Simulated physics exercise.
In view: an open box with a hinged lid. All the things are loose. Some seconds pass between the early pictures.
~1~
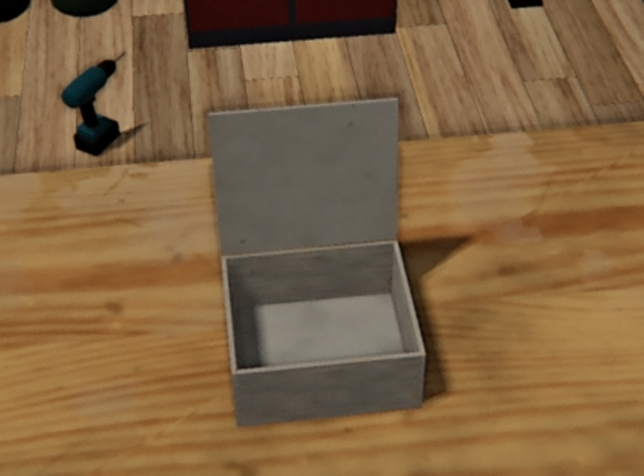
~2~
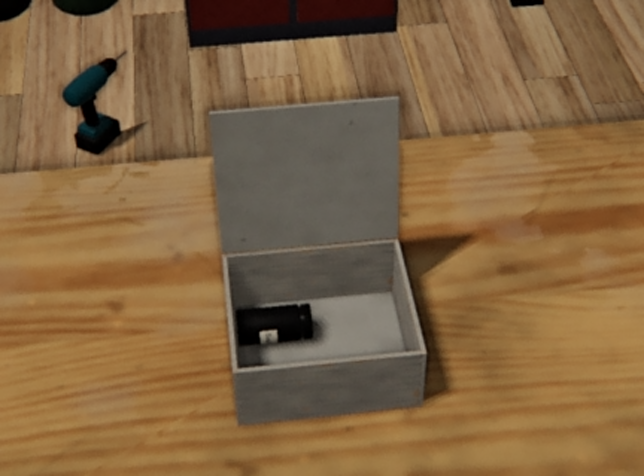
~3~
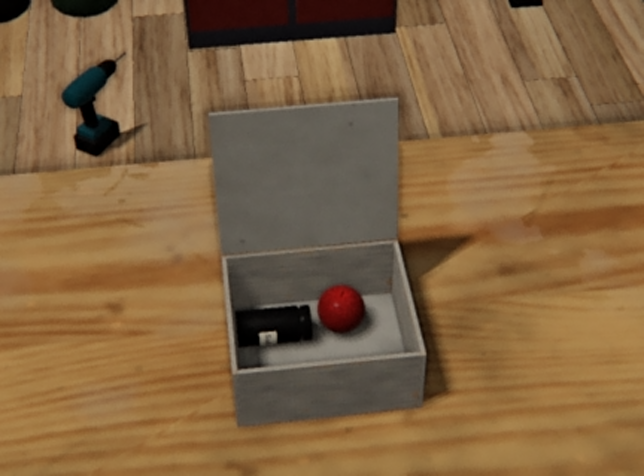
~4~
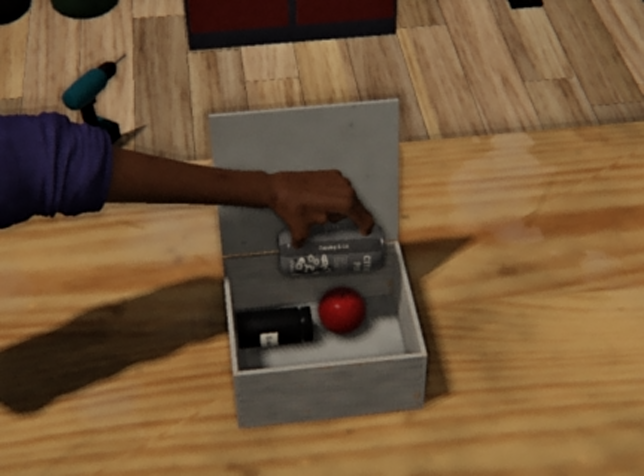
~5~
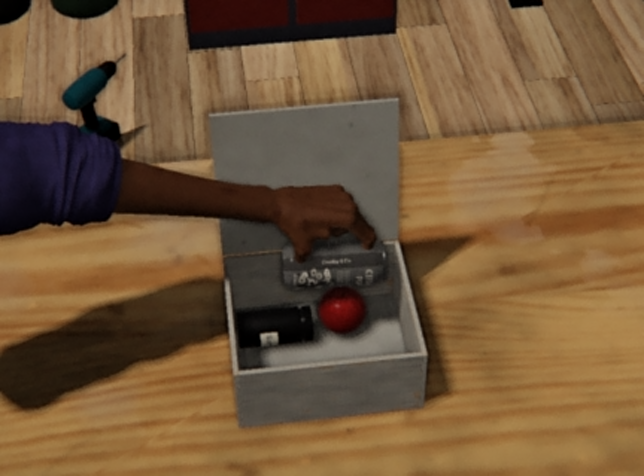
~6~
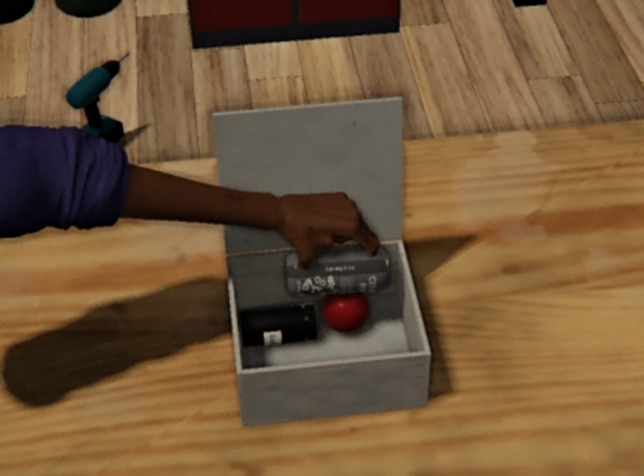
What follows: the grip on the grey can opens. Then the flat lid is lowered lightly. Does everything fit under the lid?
The lid sits on the rim.
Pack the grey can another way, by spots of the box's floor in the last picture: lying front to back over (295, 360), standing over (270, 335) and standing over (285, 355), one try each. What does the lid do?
In the first case it will not close; in the second case it stays ajar; in the third case it closes.
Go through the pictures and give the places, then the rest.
In the first picture, the last thing is not in view yet.
In the second picture, the last thing is not in view yet; black shaker (274, 325).
In the third picture, the last thing is not in view yet; black shaker (274, 326).
The fourth picture shows on its way; grey can (331, 249); black shaker (275, 327).
The fifth picture shows on its way; grey can (333, 263); black shaker (275, 327).
The sixth picture shows put in, still held; grey can (337, 270); black shaker (278, 326).
Then, 0.80 s on from there, lid starting down; grey can shifted about its own width near (333, 296); red apple shifted about its own width; black shaker shifted about its own width.
Then, 1.50 s on from there, lid 66° above the rim; grey can shifted about its own width near (341, 306); red apple shifted about its own width; black shaker shifted about its own width.
Then, 2.00 s on from there, lid 12° above the rim; grey can shifted about its own width near (341, 308); red apple shifted about its own width; black shaker shifted about its own width.
In the end, lid shut; moved from the start, black shaker, grey can and red apple. At the end, from the last picture's camera, grey can near (341, 310).
